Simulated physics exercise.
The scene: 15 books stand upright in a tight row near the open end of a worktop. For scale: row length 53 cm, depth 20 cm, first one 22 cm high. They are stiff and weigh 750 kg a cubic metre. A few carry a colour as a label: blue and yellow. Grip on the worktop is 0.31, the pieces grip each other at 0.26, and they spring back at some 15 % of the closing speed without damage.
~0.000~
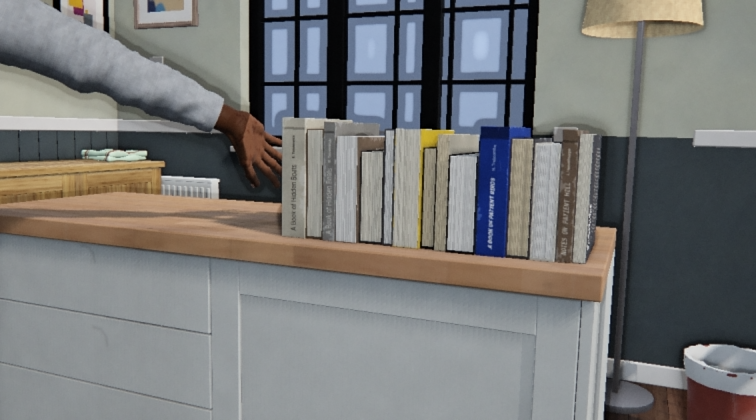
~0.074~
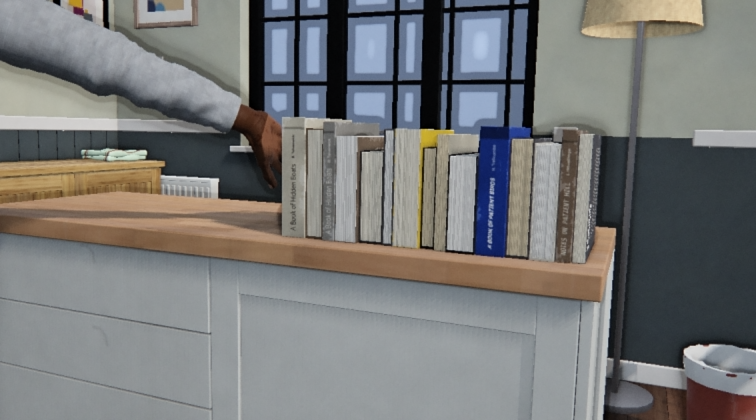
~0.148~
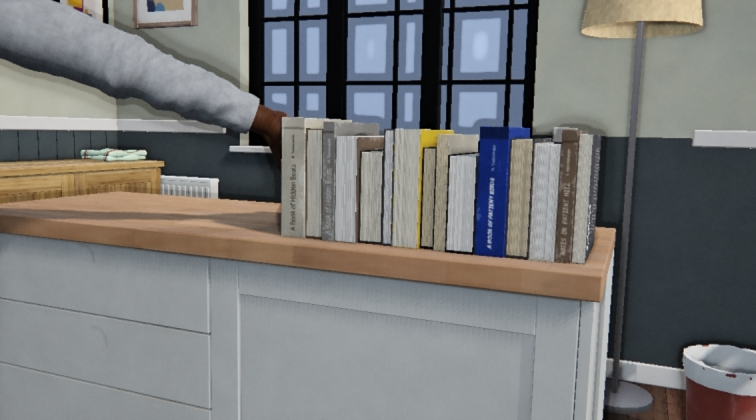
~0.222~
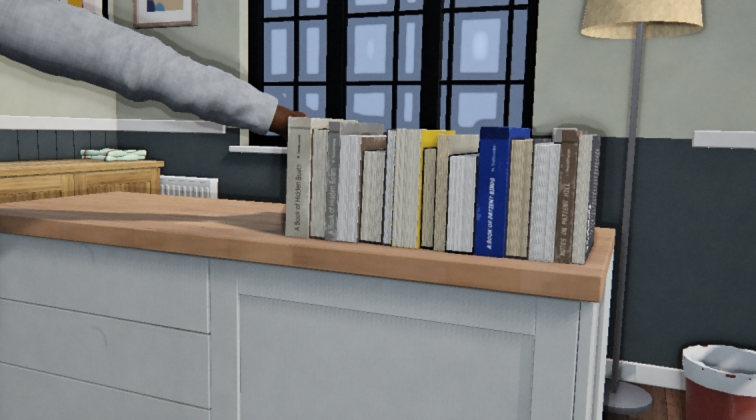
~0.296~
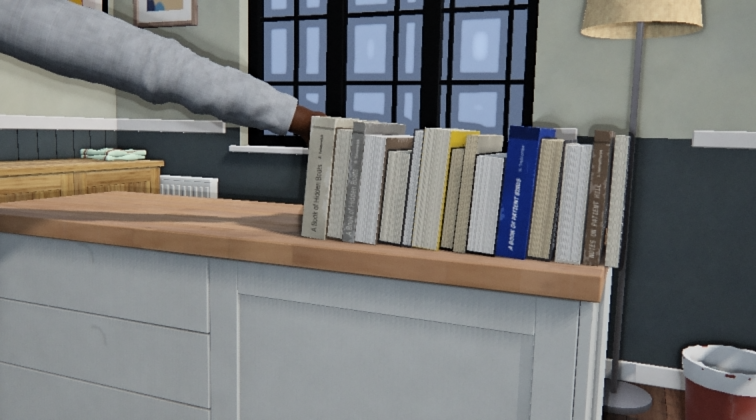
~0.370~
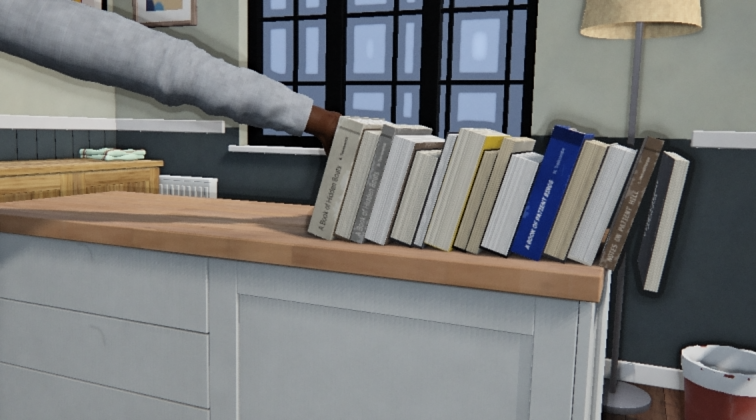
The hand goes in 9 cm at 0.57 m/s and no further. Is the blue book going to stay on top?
That book drops off.
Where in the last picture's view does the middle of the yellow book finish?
Around (512, 202).
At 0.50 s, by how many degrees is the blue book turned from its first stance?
About 40°.
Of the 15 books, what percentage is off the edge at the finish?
About 35 per cent.
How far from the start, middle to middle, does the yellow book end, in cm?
Yellow 20.
By 0.50 s, 1 of the 15 books off the edge; blue book tilted 39°; yellow book tilted 36°.
By 0.74 s, 5 of the 15 books off the edge; blue book upside down; yellow book tilted 48°.
When it is over (1.2 s), 5 of the 15 books off the edge; blue book on its side; yellow book tilted 52°. In pixels of the last frame, middles, yellow book near (513, 202).
